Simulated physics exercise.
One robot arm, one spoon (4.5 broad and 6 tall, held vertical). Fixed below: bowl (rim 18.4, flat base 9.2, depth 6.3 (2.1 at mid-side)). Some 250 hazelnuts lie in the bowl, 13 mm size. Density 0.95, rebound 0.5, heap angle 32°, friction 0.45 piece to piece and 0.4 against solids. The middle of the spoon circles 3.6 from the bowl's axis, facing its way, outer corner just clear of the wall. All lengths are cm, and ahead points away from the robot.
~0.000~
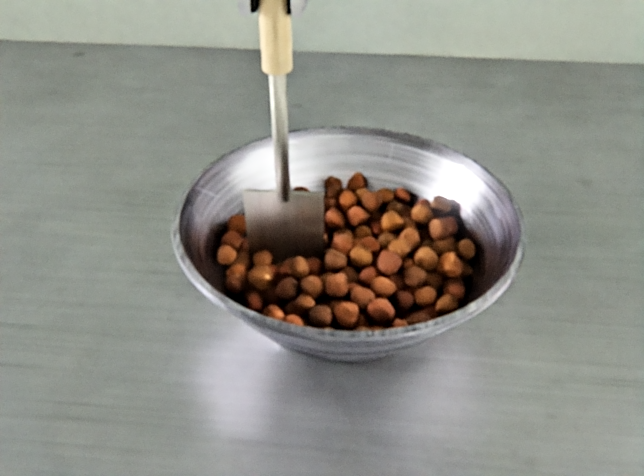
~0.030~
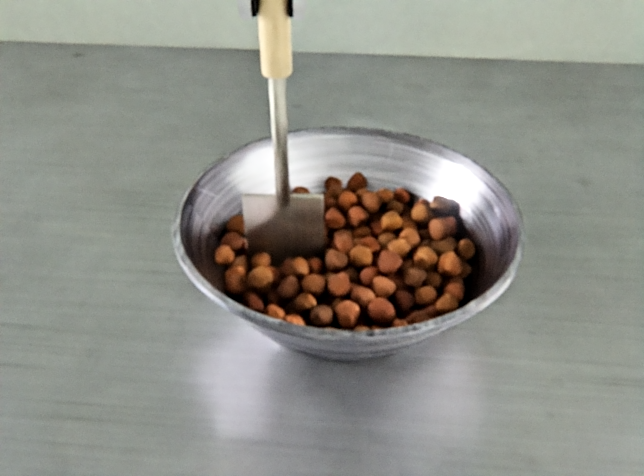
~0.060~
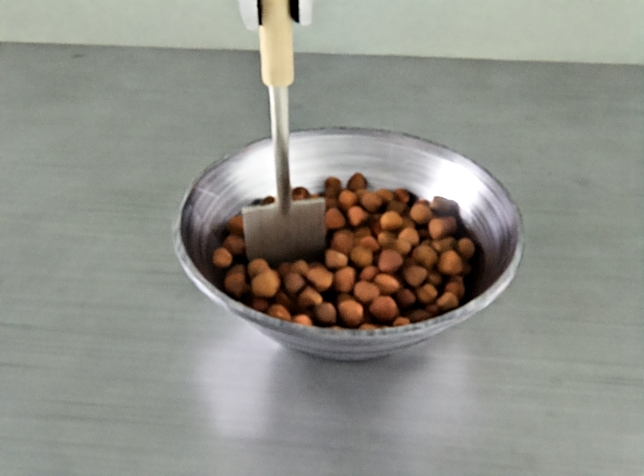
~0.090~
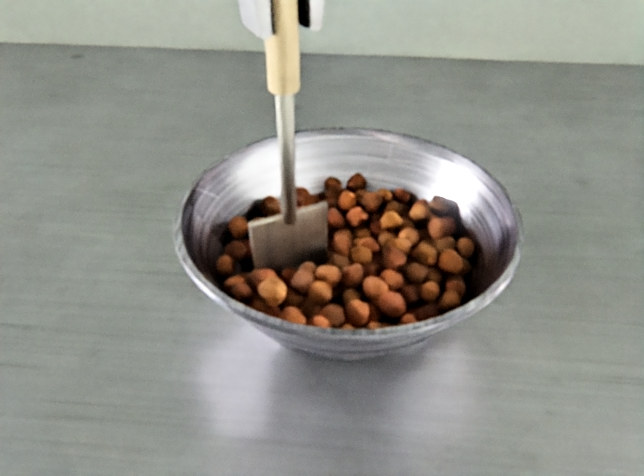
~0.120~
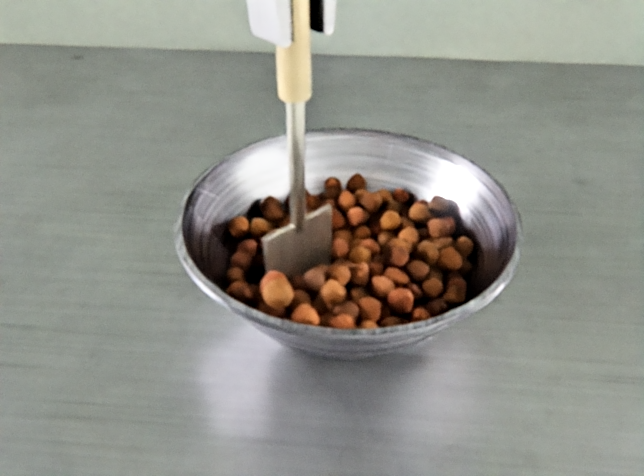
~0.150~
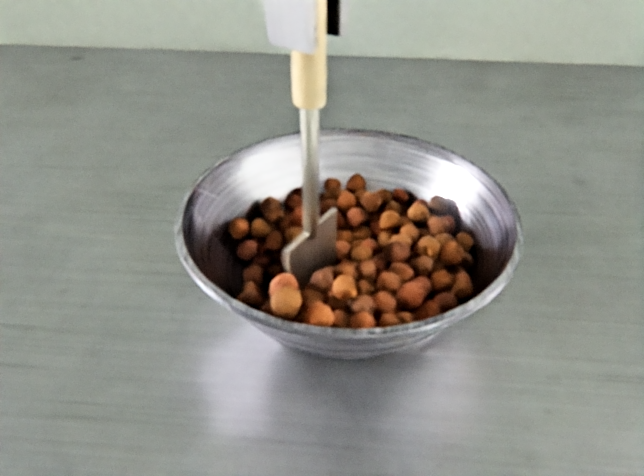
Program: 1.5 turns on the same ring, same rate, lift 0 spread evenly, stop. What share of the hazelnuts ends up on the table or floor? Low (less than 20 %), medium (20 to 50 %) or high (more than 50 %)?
On the table or floor the share is low, less than 20 %.
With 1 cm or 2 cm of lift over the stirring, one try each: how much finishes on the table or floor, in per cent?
Some 10 and 5 per cent.
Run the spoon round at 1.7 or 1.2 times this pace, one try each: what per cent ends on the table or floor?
About 30 and 15 per cent.
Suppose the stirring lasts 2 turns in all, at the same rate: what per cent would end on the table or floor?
It would be near 15 per cent.
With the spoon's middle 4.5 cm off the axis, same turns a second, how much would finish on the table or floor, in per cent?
It would be near 25 per cent.
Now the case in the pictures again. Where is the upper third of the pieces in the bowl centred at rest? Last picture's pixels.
Around (411, 205).
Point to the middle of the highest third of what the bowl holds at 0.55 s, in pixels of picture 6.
At about (343, 169).
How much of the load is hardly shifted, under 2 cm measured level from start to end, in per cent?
About 5 per cent.
By 0.55 s, 249° round, highest piece 8 above the table; 240 in the bowl, 5 on the table or floor, 4 in flight or on the tool.
By 0.95 s, 77° round, highest piece 8 above the table; 229 in the bowl, 16 on the table or floor, 4 in flight or on the tool.
By 1.35 s, 180° round, highest piece 7 above the table; 219 in the bowl, 29 on the table or floor, 1 in flight or on the tool.
By 2.05 s, 180° round, highest piece 7 above the table; 219 in the bowl, 30 on the table or floor.
Final count, 219 in the bowl, 30 on the table or floor. That is 12 % on the table or floor.
